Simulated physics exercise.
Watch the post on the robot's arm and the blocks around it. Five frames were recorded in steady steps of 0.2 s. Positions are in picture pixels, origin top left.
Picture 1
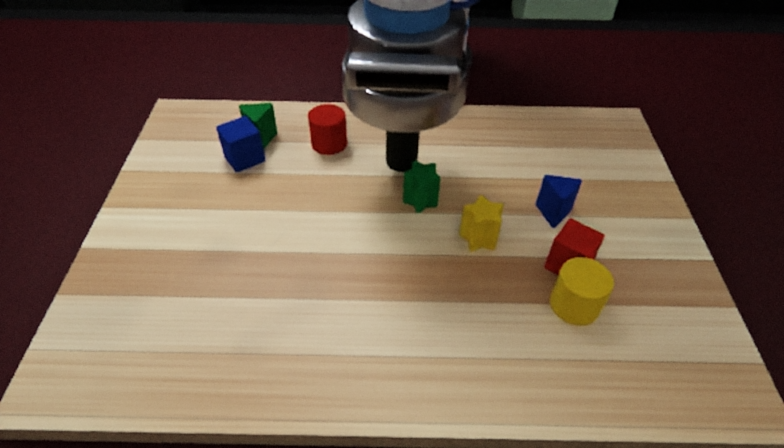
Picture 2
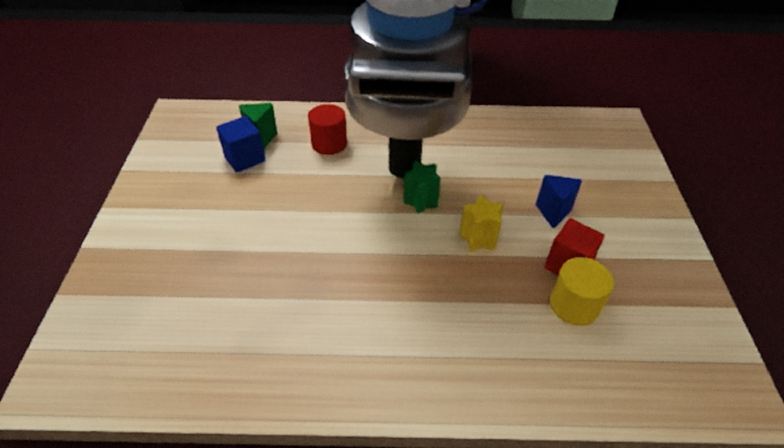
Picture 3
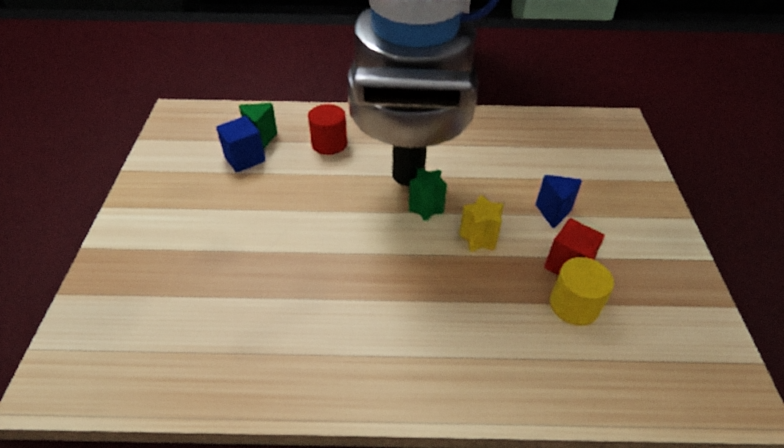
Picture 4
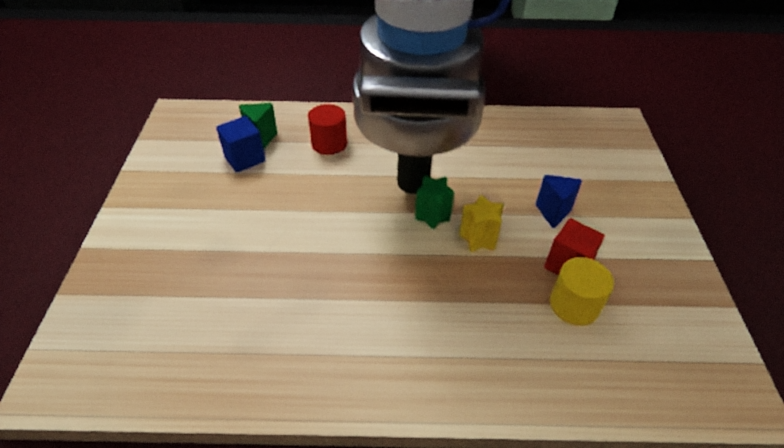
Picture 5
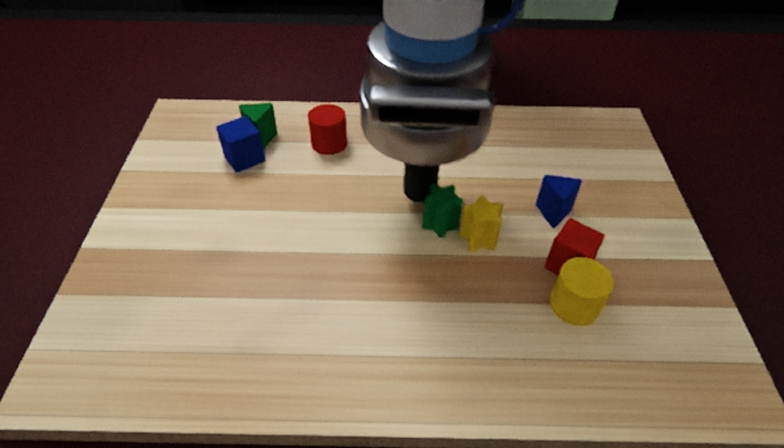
A robot arm's dark post moved down to a green star block and nudged it a short way toward the yellow star, down and to the right, while the other blocks stayed still.
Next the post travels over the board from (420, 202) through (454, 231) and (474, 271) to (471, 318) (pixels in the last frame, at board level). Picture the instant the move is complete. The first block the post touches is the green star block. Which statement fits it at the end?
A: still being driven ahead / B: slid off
My answer is option A.
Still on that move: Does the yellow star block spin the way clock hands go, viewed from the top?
Going by the path, no.
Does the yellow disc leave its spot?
No, I don't think so.
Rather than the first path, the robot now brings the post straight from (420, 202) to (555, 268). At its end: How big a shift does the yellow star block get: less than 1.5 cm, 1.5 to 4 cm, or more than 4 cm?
The answer will be the long band, over 4 cm.
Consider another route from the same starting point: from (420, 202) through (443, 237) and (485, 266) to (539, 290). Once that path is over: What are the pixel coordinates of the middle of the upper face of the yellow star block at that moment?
At (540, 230).
On the path given first. One third of the way, post (456, 220); green star block (465, 230), turned 55° clockwise; yellow star block (507, 230), turned 90° anticlockwise.
Two thirds of the way, post (476, 261); green star block (475, 271), turned 85° clockwise; yellow star block (514, 239).
At the end, post (474, 308); green star block (472, 322), turned 85° clockwise; yellow star block (514, 240), turned 135° anticlockwise; yellow disc still.
